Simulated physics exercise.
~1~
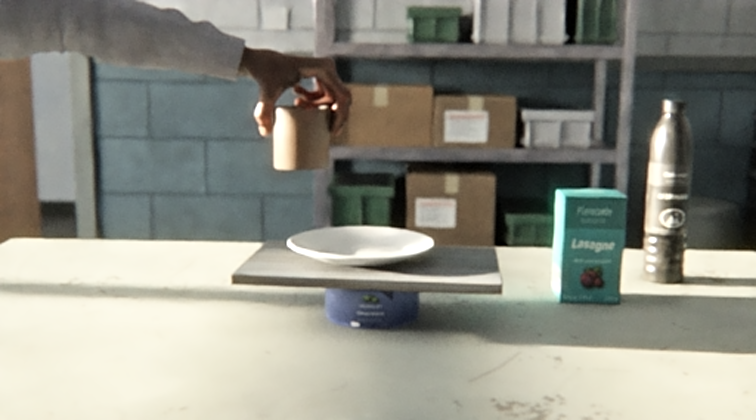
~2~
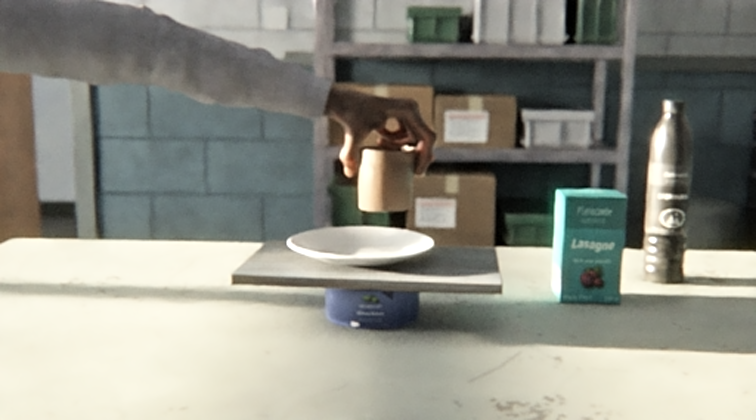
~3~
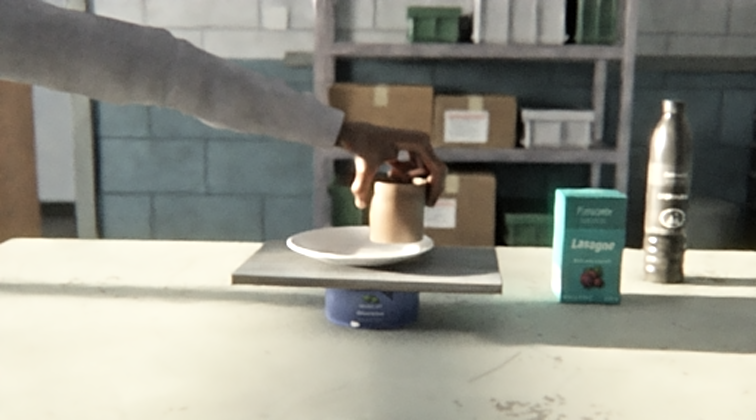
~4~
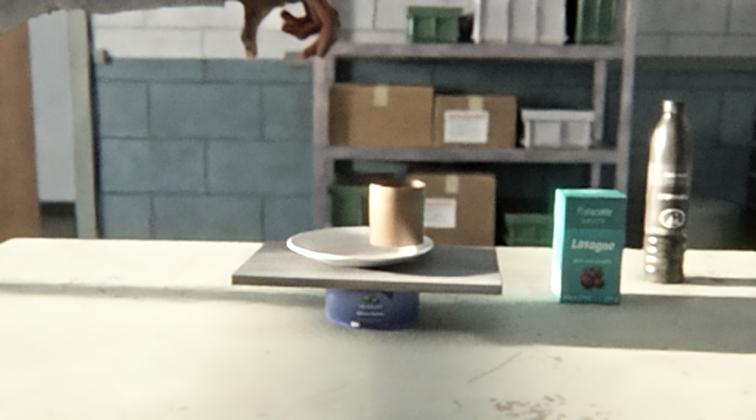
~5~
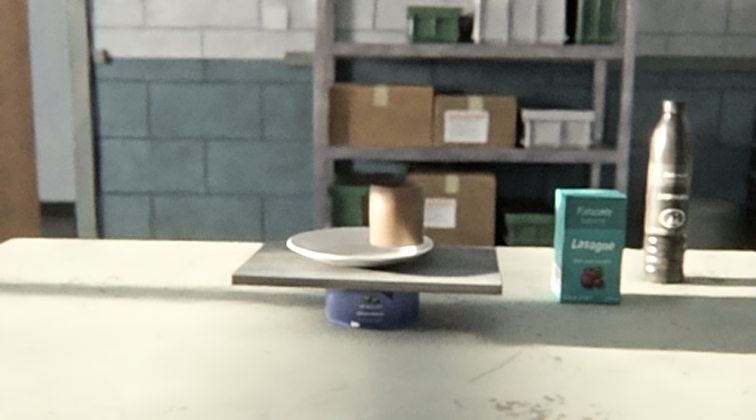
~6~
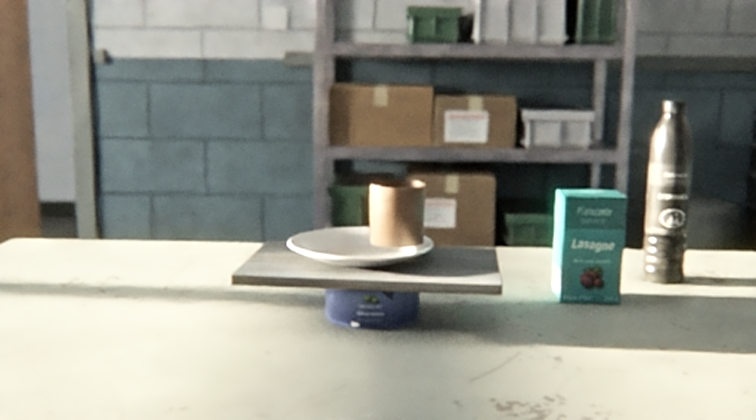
Brown cup being lowered by a hand onto a white plate atop a grey board and blue tub, then released, staying balanced.
